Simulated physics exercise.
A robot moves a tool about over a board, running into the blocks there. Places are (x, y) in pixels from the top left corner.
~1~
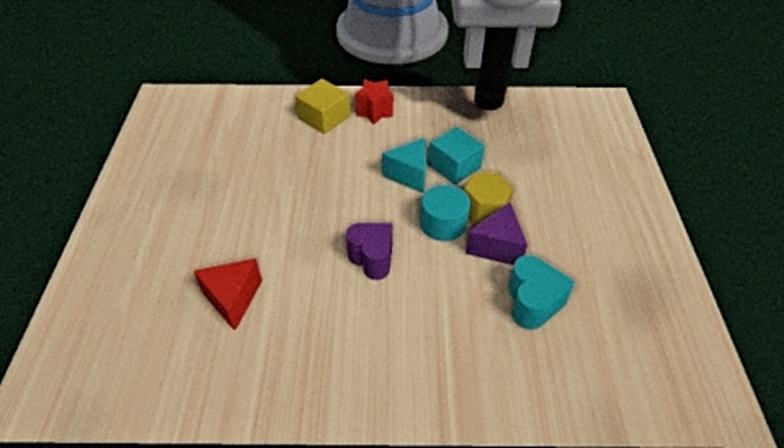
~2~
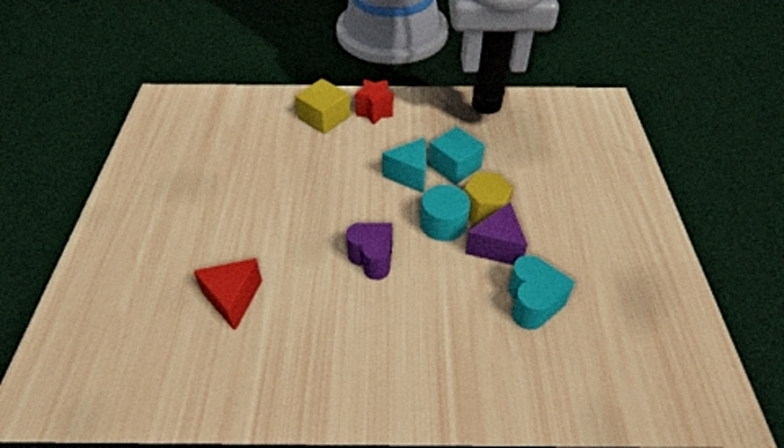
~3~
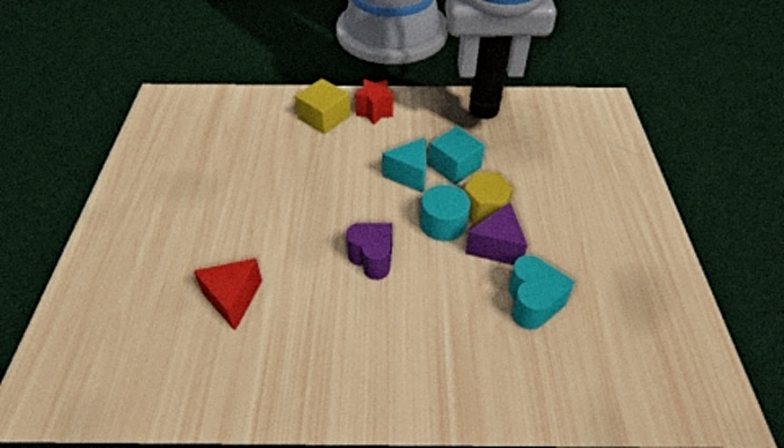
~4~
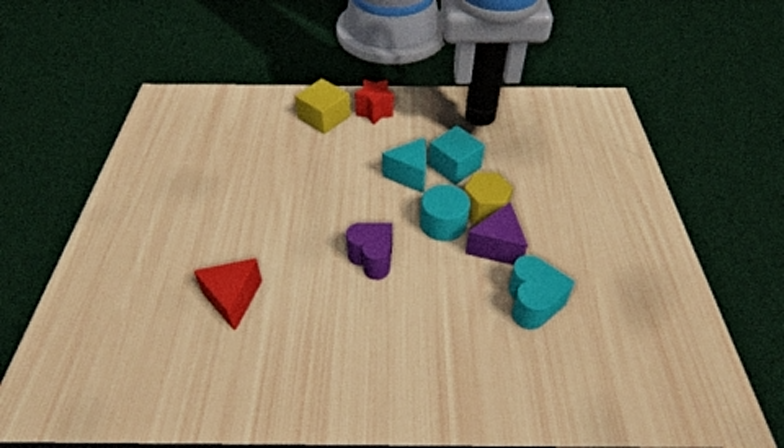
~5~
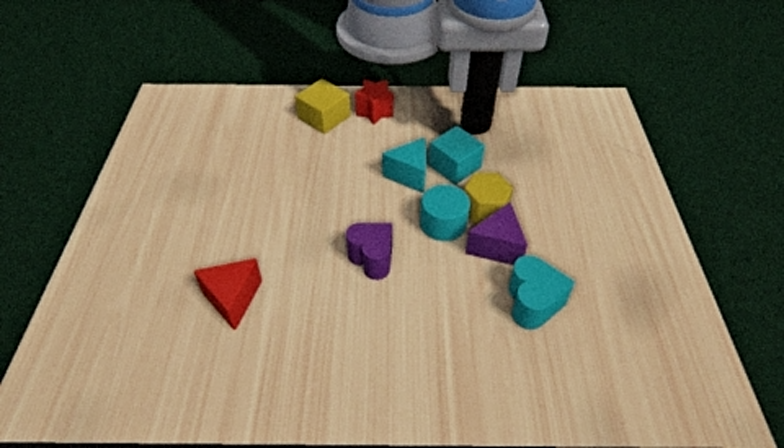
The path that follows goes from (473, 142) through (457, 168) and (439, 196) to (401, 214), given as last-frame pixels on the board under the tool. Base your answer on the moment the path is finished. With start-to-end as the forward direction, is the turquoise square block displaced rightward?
In short: No.
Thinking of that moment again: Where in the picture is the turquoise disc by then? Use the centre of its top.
The centre of its top will be at (441, 253).
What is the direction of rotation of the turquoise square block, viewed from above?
Viewed from above: Anti-clockwise.
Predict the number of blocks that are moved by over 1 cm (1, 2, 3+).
It's going to be two.
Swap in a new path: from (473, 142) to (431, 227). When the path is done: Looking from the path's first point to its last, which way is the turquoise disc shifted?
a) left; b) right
The answer is a.
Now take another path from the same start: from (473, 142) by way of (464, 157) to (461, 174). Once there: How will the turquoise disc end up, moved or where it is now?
Put simply, it goes somewhere else.
The first path, step by step. One third of the way, tool at (459, 152); turquoise triangle at (407, 154); turquoise disc at (445, 204); turquoise square block at (448, 169), turned 20° anticlockwise.
Two thirds of the way, tool at (440, 180); turquoise triangle at (407, 154); turquoise disc at (441, 237); turquoise square block at (439, 201), turned 50° anticlockwise.
At the end, tool at (402, 197); turquoise triangle at (406, 154); turquoise disc at (441, 253); turquoise square block at (426, 216), turned 70° anticlockwise; yellow hexagon not moved.
